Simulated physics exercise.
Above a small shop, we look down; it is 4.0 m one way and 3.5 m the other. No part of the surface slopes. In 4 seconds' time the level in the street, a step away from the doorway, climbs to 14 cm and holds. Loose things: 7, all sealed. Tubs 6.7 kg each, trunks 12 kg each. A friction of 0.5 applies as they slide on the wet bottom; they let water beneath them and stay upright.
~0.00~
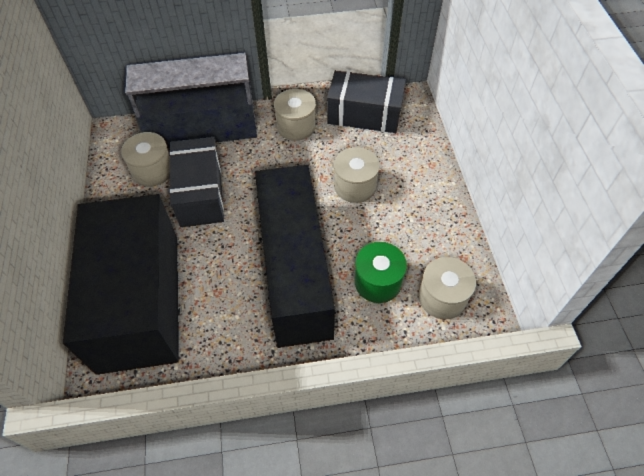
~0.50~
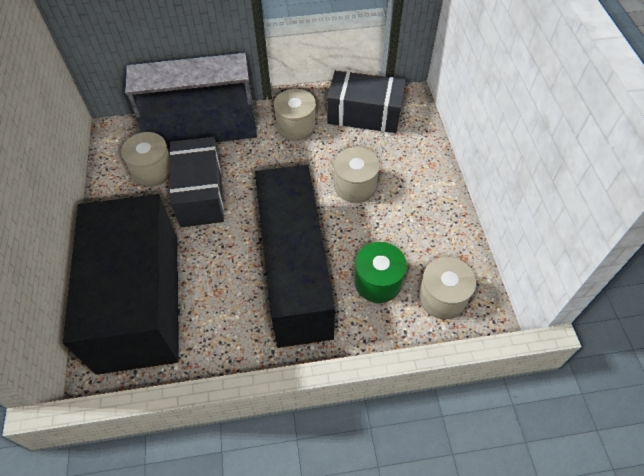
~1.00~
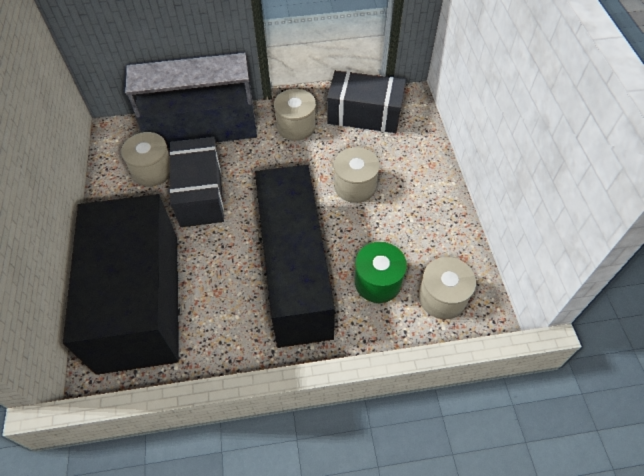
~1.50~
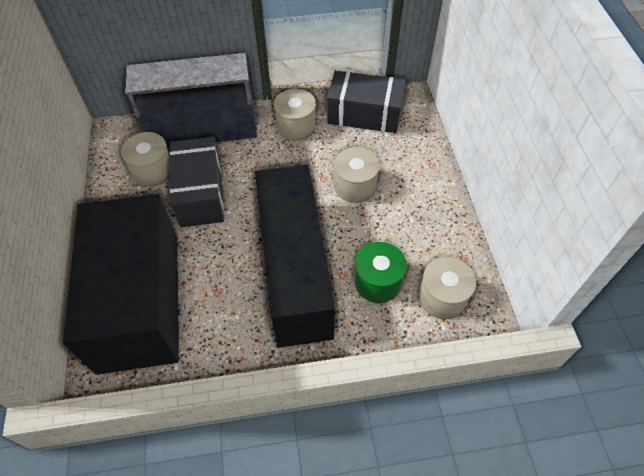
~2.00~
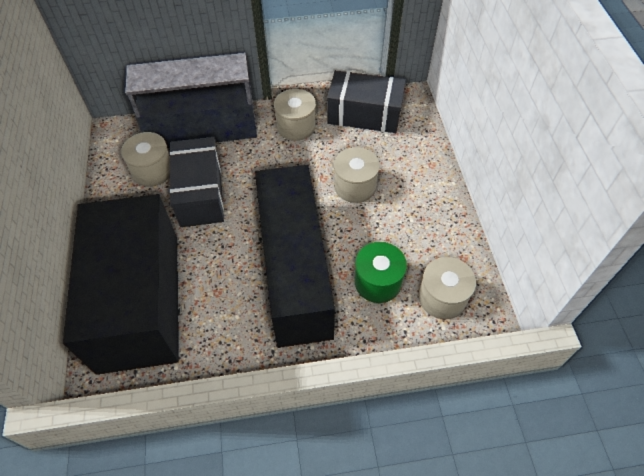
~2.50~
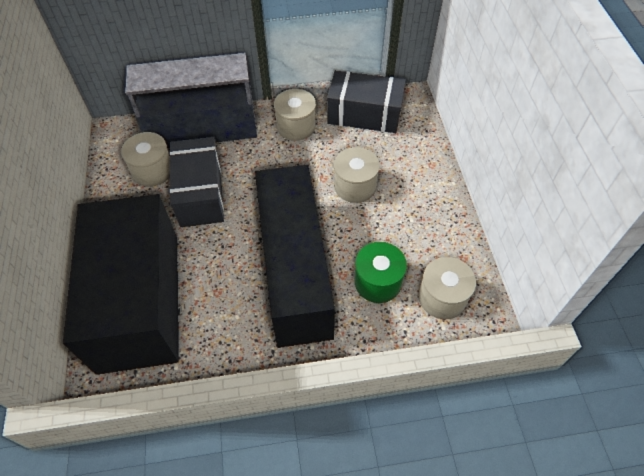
At the start, a small shop seen from above holds dark trunks and blocks, pale tubs and one green tub on a speckled floor, with grey paving outside. The paving then turns bluish as water covers it, and the bluish tint spreads across the doorway, while everything inside stays still.
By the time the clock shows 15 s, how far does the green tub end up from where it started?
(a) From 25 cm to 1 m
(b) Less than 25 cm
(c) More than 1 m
Option a: From 25 cm to 1 m.
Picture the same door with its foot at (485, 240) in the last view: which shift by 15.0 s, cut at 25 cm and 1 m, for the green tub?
In that case the green tub shifts a modest distance.
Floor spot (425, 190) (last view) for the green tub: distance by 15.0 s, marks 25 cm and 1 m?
Well, it gets shoved far.
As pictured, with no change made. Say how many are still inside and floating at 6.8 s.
The count is 2.
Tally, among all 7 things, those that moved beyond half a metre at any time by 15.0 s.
Answer: 7.
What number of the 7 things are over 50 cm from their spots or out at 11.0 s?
The number I get is 4.
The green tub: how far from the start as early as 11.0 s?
I'd put it at around 60 cm.
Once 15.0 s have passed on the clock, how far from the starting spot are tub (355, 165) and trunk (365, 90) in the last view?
They've ended up 50 cm and 200 cm away, in that order.
After 3.5 s the green tub is near (381, 263), 0.0 m from its start, aground; 0 afloat.
After 6.8 s the green tub is near (389, 289), 0.3 m from its start, aground; 2 afloat.
After 11.0 s the green tub is near (360, 331), 0.7 m from its start, afloat; 5 afloat.
After 15.0 s the green tub is near (360, 331), 0.7 m from its start, afloat; 7 afloat.
